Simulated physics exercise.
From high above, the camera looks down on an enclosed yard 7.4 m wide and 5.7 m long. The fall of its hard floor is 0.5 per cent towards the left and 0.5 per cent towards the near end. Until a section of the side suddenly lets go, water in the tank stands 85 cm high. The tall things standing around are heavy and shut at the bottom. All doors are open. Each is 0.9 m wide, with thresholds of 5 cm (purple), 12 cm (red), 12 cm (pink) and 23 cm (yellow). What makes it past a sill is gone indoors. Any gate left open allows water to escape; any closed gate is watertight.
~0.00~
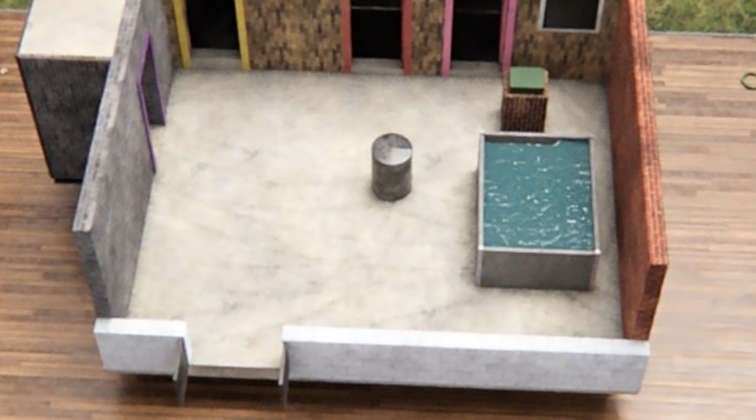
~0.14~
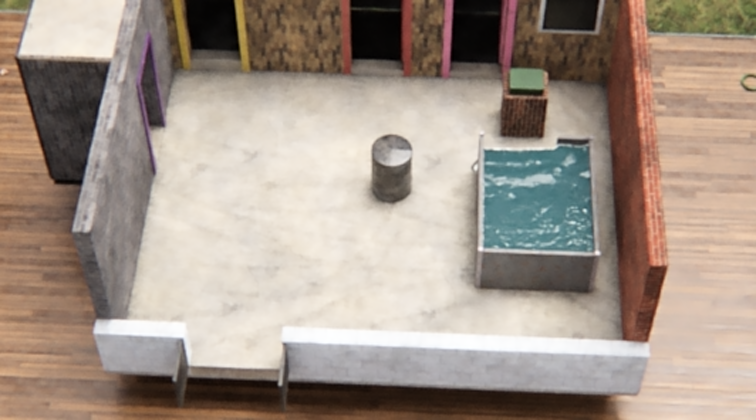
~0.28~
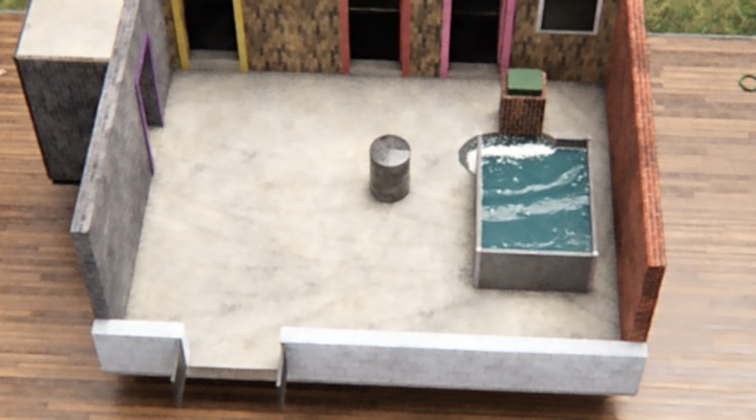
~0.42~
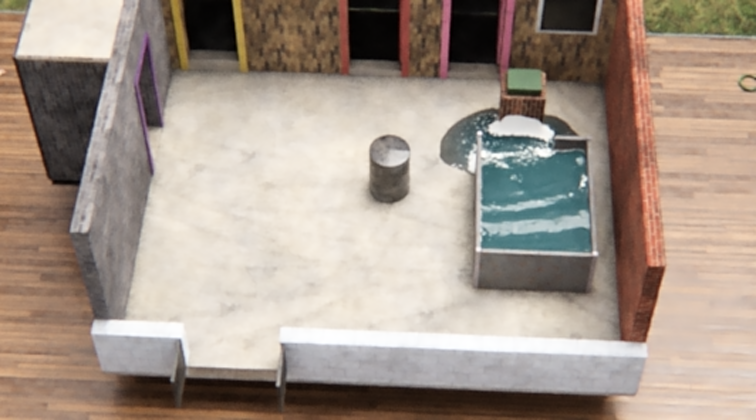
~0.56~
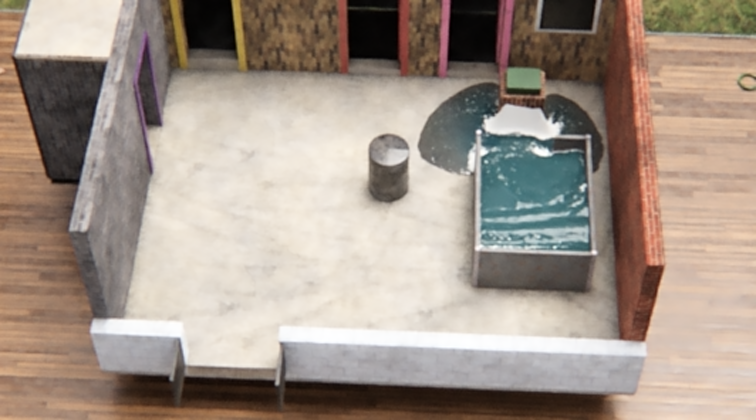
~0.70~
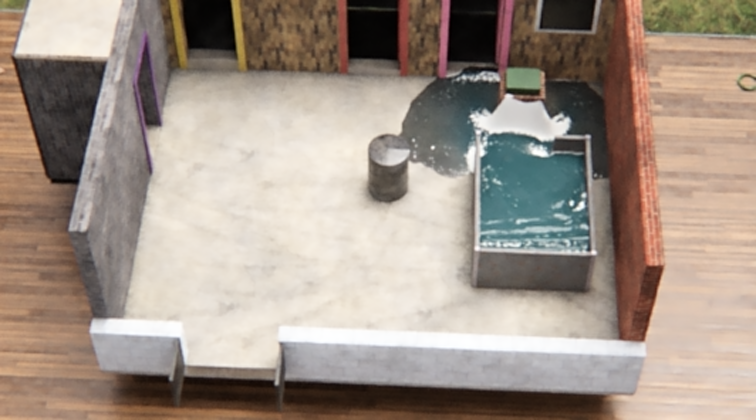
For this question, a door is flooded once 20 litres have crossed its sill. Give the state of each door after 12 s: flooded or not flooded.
State after that time: Purple door flooded, red door flooded, pink door flooded, yellow door not flooded.
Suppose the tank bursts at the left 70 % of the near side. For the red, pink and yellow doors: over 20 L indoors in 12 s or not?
Then it goes red fine, pink fine, yellow fine.
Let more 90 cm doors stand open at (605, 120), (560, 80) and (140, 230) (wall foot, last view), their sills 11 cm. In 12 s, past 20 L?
Well, the first is on the high side, the second is on the high side, and the third is on the low side.
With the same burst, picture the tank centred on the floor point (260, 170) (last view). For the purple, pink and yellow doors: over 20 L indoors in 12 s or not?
So the purple door tops the limit, the pink door keeps within it and the yellow door tops the limit.
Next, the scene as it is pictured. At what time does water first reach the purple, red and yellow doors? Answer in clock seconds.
So purple at 2.8 s, red at 1.1 s, and yellow at 2.0 s.
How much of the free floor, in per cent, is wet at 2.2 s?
Covered: Roughly 35 per cent.
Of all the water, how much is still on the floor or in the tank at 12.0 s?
Roughly 72 percent.
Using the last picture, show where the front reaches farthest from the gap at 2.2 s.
About pixel (171, 72).
After 1.4 s water covers 20 % of the floor and is deepest (60 cm) near (508, 139); purple door not reached, red door 20 cm at the sill, 1 L in, pink door 22 cm at the sill, 53 L in, yellow door not reached.
After 2.2 s water covers 35 % of the floor and is deepest (44 cm) near (519, 140); purple door not reached, red door 20 cm at the sill, 23 L in, pink door 23 cm at the sill, 134 L in, yellow door 6 cm at the sill, 0 L in.
After 3.5 s water covers 50 % of the floor and is deepest (29 cm) near (187, 104); purple door 16 cm at the sill, 15 L in, red door 15 cm at the sill, 46 L in, pink door 17 cm at the sill, 176 L in, yellow door 14 cm at the sill, 0 L in.
After 7.0 s water covers 85 % of the floor and is deepest (18 cm) near (121, 337); purple door 14 cm at the sill, 190 L in, red door 7 cm at the sill, 51 L in, pink door 9 cm at the sill, 202 L in, yellow door 14 cm at the sill, 1 L in.
After 12.0 s water covers 95 % of the floor and is deepest (14 cm) near (123, 327); purple door 8 cm at the sill, 283 L in, red door 3 cm at the sill, 51 L in, pink door 4 cm at the sill, 203 L in, yellow door 7 cm at the sill, 1 L in.
